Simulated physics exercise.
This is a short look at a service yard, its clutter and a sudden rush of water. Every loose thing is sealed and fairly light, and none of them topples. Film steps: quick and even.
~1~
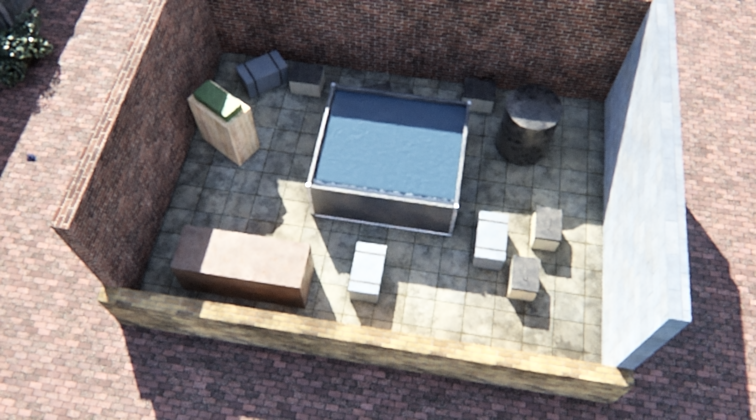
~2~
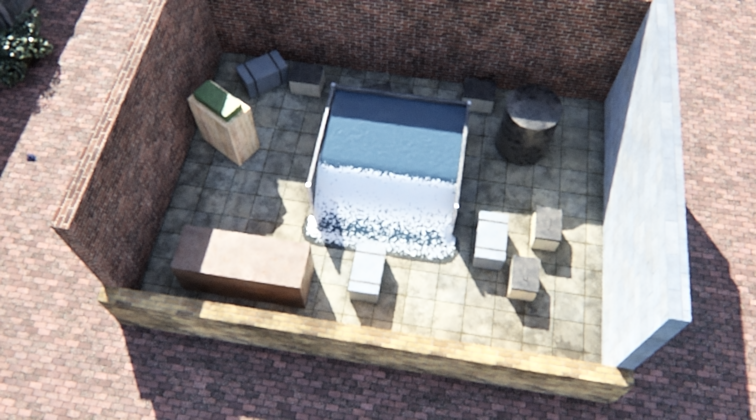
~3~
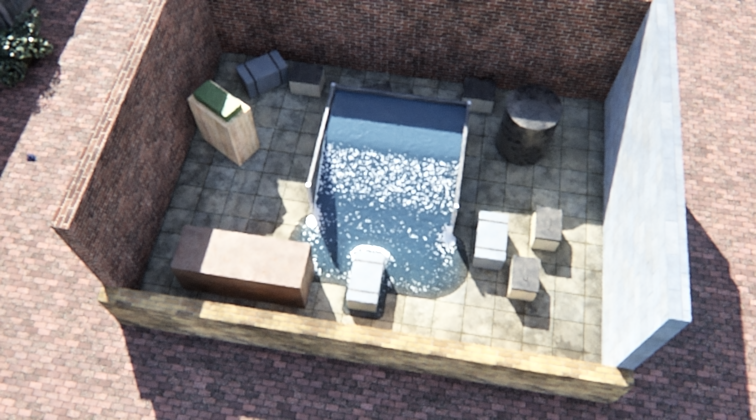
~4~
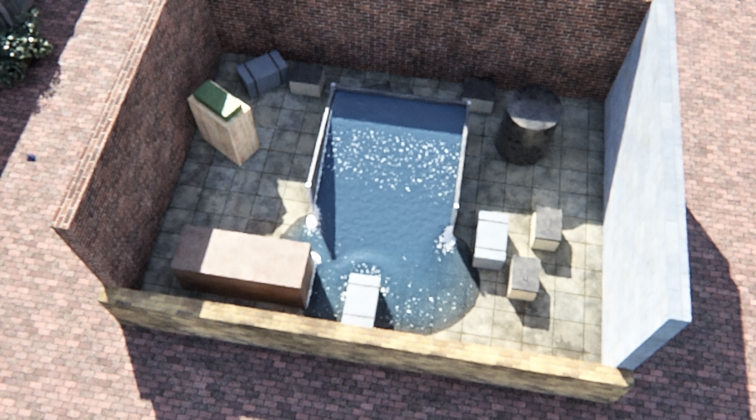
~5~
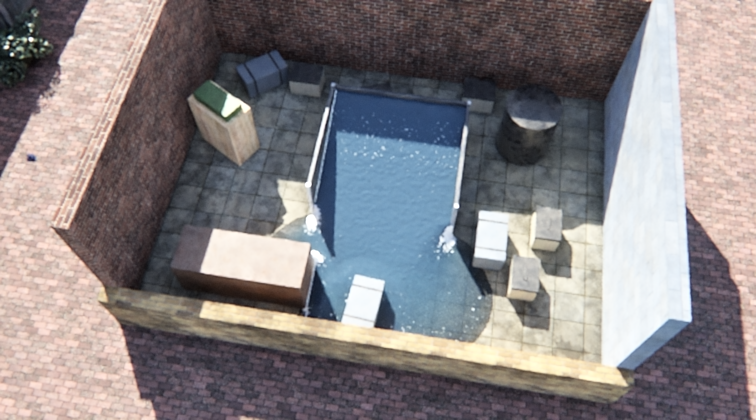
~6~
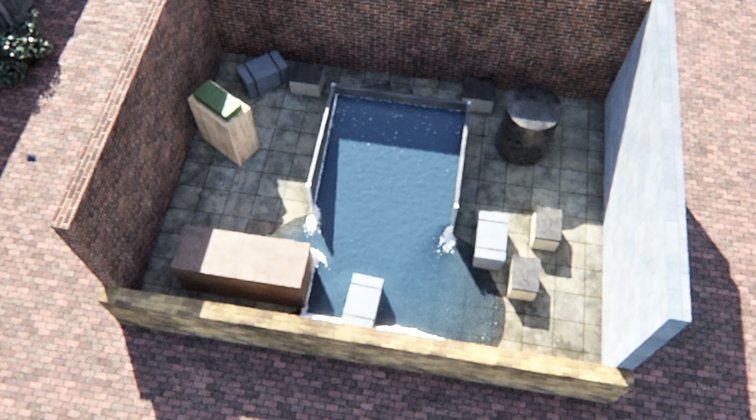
Water bursts from the near side of a rectangular tank in a walled yard, foaming white across the paving, then spreads around a pale block toward the front wall as the level in the tank drops and the surface calms.
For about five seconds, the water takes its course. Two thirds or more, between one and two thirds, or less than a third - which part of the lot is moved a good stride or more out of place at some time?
Band-wise it's the middle band, a third to two thirds.
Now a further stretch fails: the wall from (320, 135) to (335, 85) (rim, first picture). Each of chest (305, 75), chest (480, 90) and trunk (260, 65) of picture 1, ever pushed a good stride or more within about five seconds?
Working through them in order, the first gets shoved clear, the second gets shoved clear and the last gets shoved clear.
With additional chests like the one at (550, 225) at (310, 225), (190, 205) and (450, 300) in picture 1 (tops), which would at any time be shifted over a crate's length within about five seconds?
The first travels far, the second travels far and the third travels far.
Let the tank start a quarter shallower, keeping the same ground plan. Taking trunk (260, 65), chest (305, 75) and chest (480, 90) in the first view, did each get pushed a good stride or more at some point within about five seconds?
First one missed the mark, second one missed the mark, third one missed the mark.
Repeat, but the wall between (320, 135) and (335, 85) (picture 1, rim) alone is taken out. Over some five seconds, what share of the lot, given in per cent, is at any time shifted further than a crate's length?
Estimate: Some 60 per cent.
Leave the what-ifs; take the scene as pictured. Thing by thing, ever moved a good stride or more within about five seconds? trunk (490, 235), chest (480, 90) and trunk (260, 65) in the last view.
Tally in given order: The full distance / the full distance / less than that.
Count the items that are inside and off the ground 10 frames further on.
That number is 1.
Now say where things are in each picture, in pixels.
In the first picture, a trunk at (368, 268) rests on the ground; a trunk at (492, 235) rests on the ground; 0 of 8 have shifted.
In the second picture, a trunk at (368, 268) rests on the ground; a trunk at (492, 235) rests on the ground; 0 of 8 have shifted.
In the third picture, a trunk at (366, 276) rests on the ground, close to its start; a trunk at (492, 235), on the bottom; 1 of 8 have shifted.
In the fourth picture, a trunk at (361, 300) rests on the ground, a stride from its start; a trunk at (492, 235) rests on the ground; 1 of 8 have shifted.
In the fifth picture, a trunk at (363, 303), on the bottom, a stride from its start; a trunk at (492, 235) rests on the ground; 1 of 8 have shifted.
In the sixth picture, a trunk at (362, 301) floats, a stride from its start; a trunk at (492, 235), on the bottom; 1 of 8 have shifted.
A moment on, 1 of 8 are well off their spots; 1 afloat.
Next, 0 of 8 are well off their spots; 1 afloat.
Later, 3 of 8 are well off their spots; 3 afloat.
In the end, 5 of 8 are well off their spots, and 5 have been at some point; 6 afloat.
